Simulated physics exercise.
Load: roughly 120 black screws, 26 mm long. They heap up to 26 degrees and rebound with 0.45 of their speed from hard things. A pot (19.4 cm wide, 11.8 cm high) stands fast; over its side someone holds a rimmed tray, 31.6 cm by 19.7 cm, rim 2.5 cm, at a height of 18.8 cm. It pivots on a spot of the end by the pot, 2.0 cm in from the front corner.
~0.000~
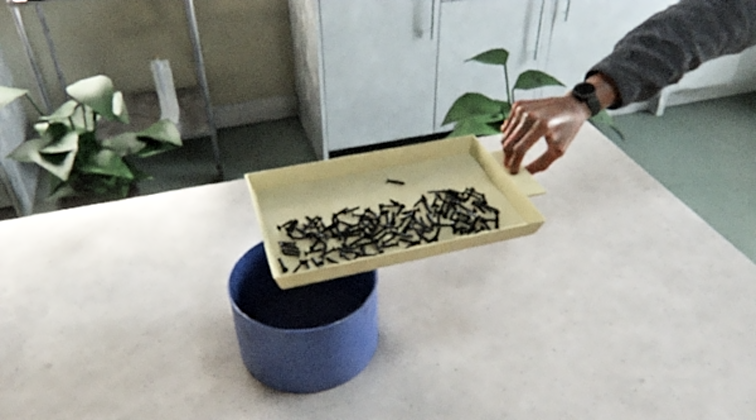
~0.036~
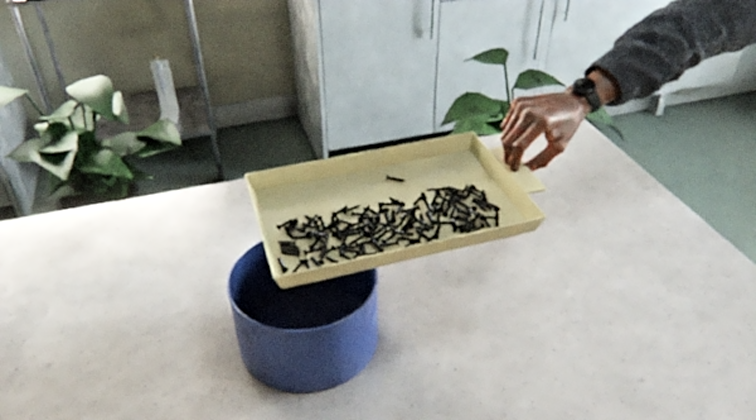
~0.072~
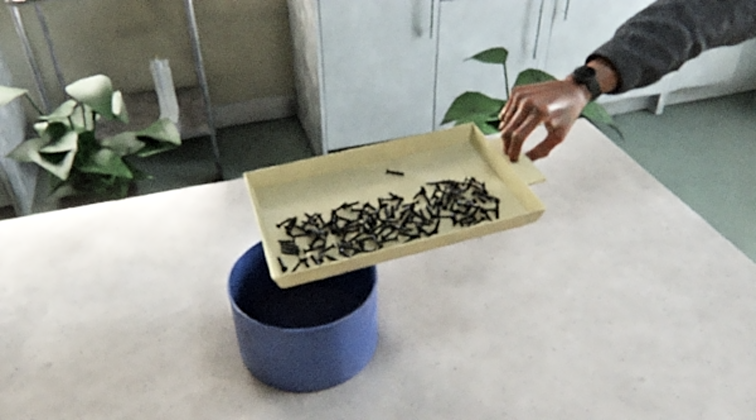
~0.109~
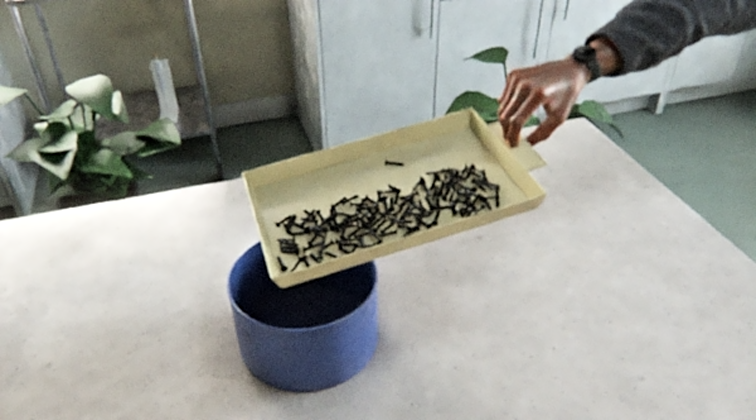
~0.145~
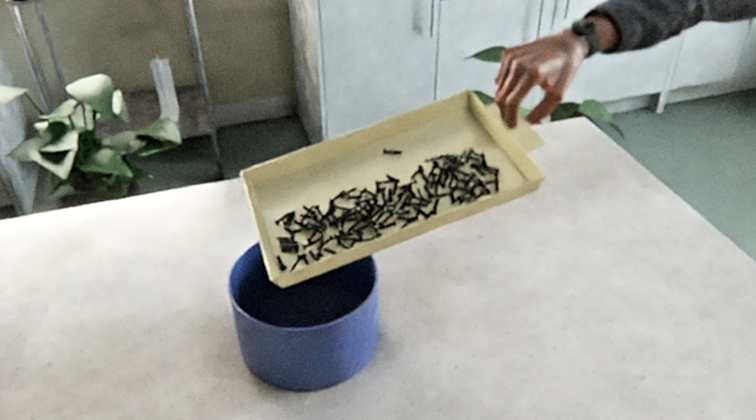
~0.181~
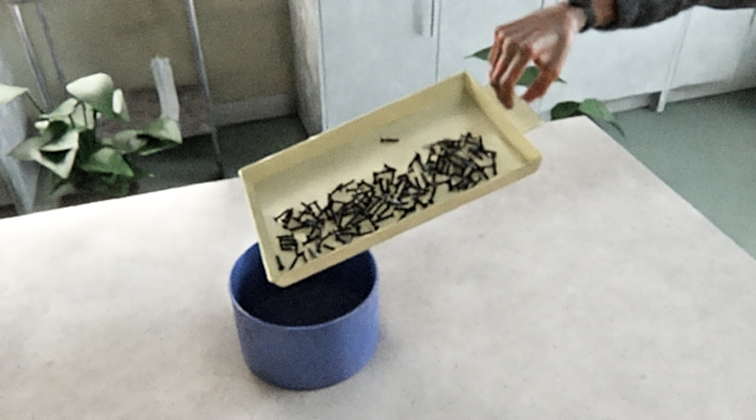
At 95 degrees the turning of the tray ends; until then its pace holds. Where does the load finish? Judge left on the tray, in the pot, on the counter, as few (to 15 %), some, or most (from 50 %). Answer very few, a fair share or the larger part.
Tray very few, pot very few, counter the larger part.
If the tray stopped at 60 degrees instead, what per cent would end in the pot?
It would be near 5 per cent.
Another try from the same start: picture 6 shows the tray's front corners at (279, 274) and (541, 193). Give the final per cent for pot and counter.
Pot 0, counter 100.
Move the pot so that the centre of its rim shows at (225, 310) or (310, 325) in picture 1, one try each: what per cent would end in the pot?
About 100 and 25 per cent.
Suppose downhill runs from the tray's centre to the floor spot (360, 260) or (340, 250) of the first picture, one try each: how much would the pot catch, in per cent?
Some 0 and 0 per cent.
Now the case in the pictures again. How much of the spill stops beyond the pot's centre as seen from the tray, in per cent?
Roughly 100 per cent.
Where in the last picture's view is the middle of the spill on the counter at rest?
Near (185, 408).
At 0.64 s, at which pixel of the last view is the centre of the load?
Around (243, 269).
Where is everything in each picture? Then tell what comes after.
In the first frame, tray tilt 0 degrees, front corners at (280, 272) and (537, 217); middle of the pieces at (388, 227); pot at (303, 276).
In the second frame, tray tilt 1 degrees, front corners at (280, 272) and (537, 214); middle of the pieces at (388, 225).
In the third frame, tray tilt 3 degrees, front corners at (279, 272) and (538, 206), lowest corner left front; middle of the pieces at (387, 221).
In the fourth frame, tray tilt 7 degrees, front corners at (277, 272) and (538, 192), lowest corner left front; middle of the pieces at (386, 214).
In the fifth frame, tray tilt 12 degrees, front corners at (276, 273) and (537, 174), lowest corner left front; middle of the pieces at (385, 206).
In the sixth frame, tray tilt 17 degrees, front corners at (275, 273) and (534, 155), lowest corner left front; middle of the pieces at (383, 197); pot at (304, 273). Its pace works out near 140 degrees a second.
Then, at 0.45 s, tilt 55 degrees; the tray holds 100 %, the pot 0 %.
After 0.64 s, tilt 82 degrees; the tray holds 70 %, the pot 0 %.
After 0.94 s, tilt 95 degrees; the tray holds 0 %, the pot 0 %.
At rest (1.9 s), tray 0 %, pot 0 %, counter 100 %.
